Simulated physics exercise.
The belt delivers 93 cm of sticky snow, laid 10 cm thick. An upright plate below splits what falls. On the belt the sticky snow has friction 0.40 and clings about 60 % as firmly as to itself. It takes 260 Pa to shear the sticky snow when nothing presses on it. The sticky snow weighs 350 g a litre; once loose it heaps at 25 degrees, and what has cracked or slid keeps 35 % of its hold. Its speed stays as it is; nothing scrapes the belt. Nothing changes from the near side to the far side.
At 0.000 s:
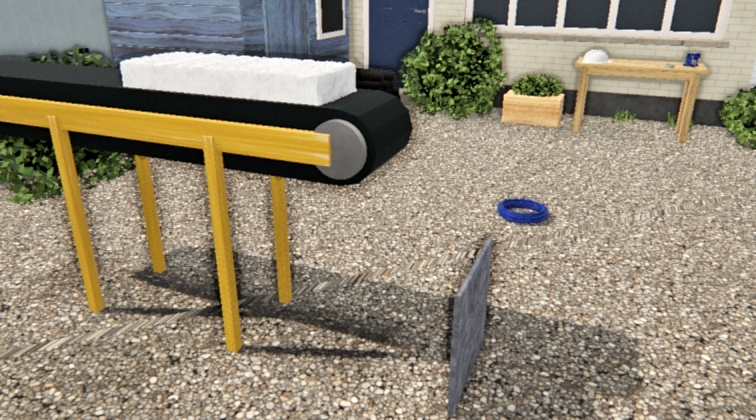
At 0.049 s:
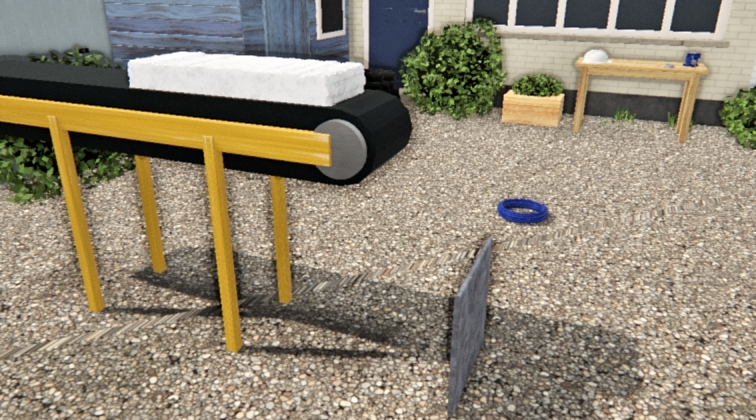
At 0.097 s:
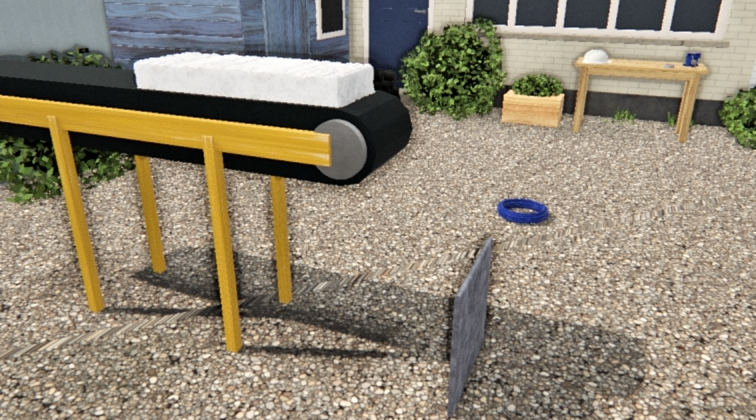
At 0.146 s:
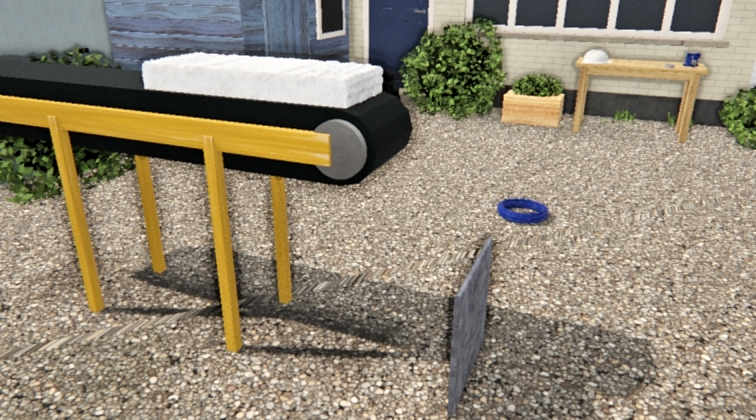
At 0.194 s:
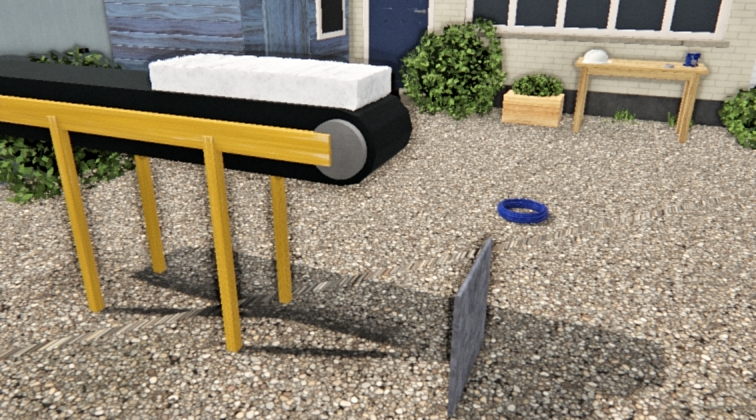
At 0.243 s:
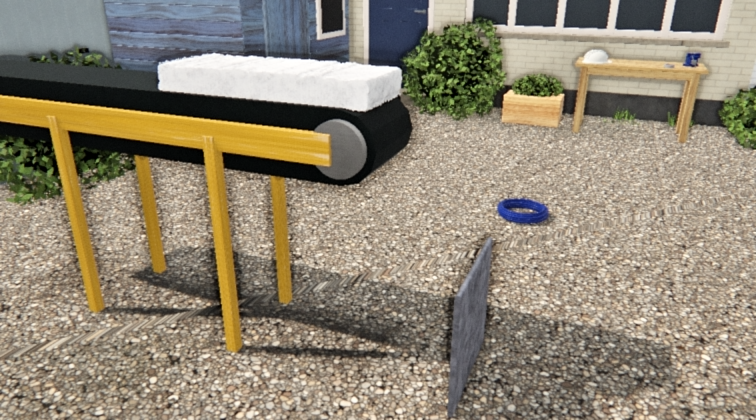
A thick white slab of snow riding a black conveyor belt rightward, its front edge moving over the end roller in one piece.
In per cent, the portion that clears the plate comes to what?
The portion that clears the plate is near 0 %.
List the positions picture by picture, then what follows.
In the first picture, leading edge of the sticky snow at (317, 93).
In the second picture, leading edge of the sticky snow at (327, 93).
In the third picture, leading edge of the sticky snow at (337, 96).
In the fourth picture, leading edge of the sticky snow at (347, 95), 2 % of it past the top of the roller, in one piece.
In the fifth picture, leading edge of the sticky snow at (357, 95), 6 % of it past the top of the roller, in one piece.
In the sixth picture, leading edge of the sticky snow at (368, 90), 11 % of it past the top of the roller, in one piece.
After 0.57 s, 0 % is beyond the plate's line.
After 0.95 s, 0 % is beyond the plate's line.
After 1.34 s, 0 % is beyond the plate's line.
After 1.72 s, 0 % is beyond the plate's line.
After 2.97 s, at the end, 0 % is beyond the plate's line.
